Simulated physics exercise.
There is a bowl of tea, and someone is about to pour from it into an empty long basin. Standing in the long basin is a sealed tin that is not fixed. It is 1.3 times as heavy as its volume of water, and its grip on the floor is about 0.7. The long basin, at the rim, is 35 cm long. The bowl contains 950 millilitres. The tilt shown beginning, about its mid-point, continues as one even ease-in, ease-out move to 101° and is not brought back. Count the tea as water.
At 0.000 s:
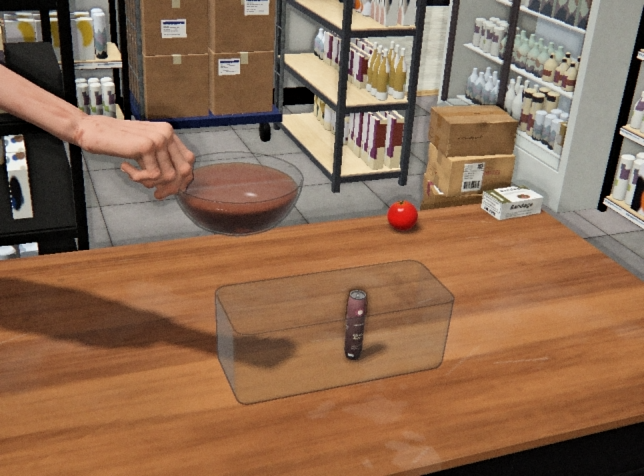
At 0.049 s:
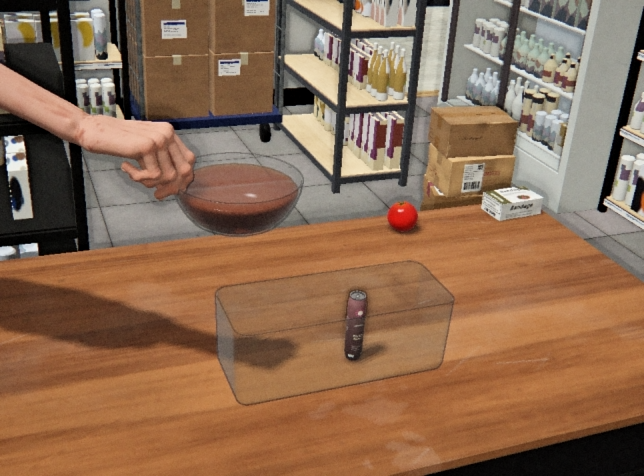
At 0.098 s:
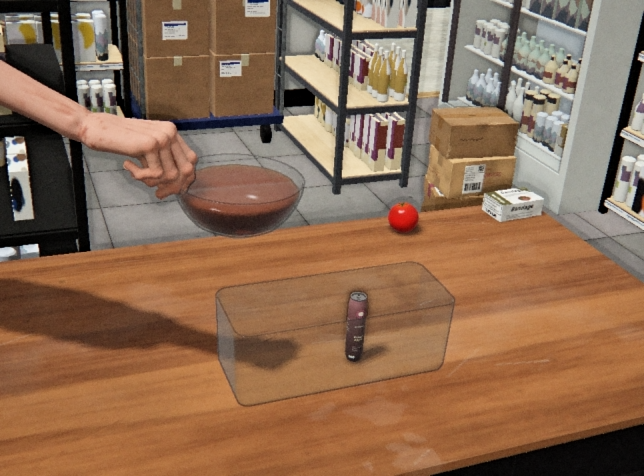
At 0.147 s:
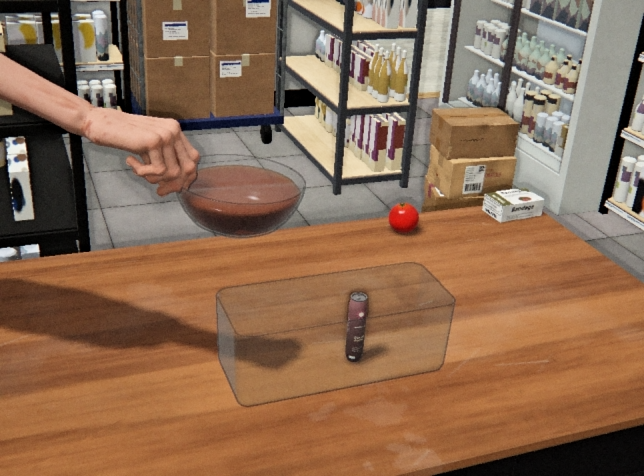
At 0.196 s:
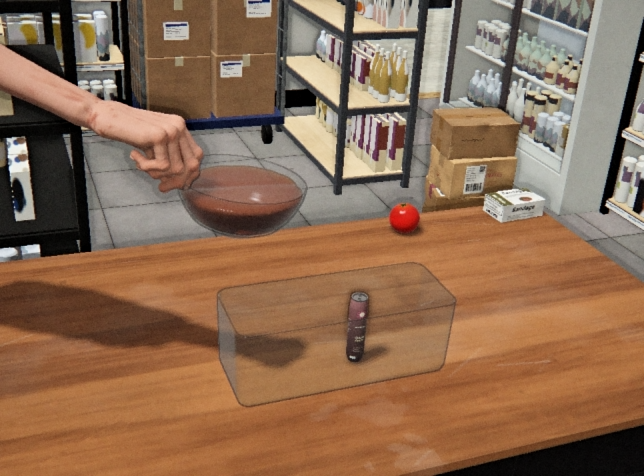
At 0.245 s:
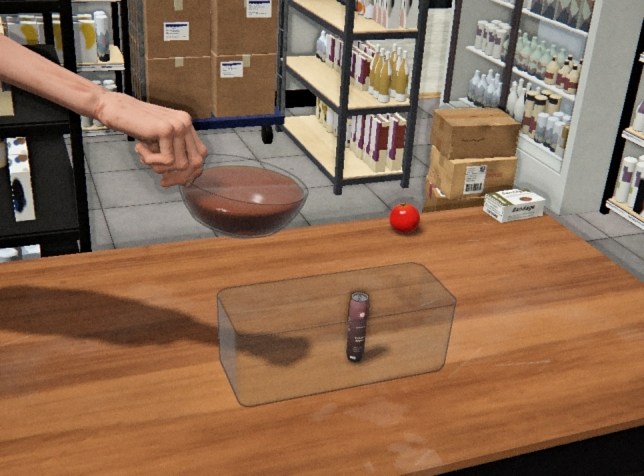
A hand reaching in from the left grips a clear glass bowl of reddish-brown liquid above a wooden table and slowly tilts it slightly rightward. Below it sits a transparent long basin, with a small dark tin standing upright toward its right side, and a red tomato and a white box behind. The stockroom, with shelved bottles and brown cartons, is seen from slightly above, nearly unmoving.
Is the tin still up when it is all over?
Most likely it will not capsize.
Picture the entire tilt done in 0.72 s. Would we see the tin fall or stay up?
Result: Tin tipped over.
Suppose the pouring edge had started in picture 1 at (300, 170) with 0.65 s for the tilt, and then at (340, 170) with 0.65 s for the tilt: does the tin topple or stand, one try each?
Trial 1 - tin tips; trial 2 - tin stays standing.
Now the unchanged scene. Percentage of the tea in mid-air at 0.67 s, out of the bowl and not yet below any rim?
Roughly 44 percent.
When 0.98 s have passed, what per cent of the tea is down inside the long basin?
I'd put it at roughly 88 per cent.
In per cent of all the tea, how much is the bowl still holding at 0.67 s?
About 40 percent.
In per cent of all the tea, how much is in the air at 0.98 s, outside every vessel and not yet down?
I'd say some 7 per cent is in the air.
By 0.67 s the tilt is 63° and 39 per cent is still to pour; the tin stands where it began.
By 0.98 s the tilt is 95° and 1 per cent is still to pour; the tin stands where it began.
By 1.31 s the tilt is 101° and 0 per cent is still to pour; the tin stands where it began.
By 1.66 s the tilt is 101° and 0 per cent is still to pour; the tin stands where it began.
At rest the tin stands where it began.
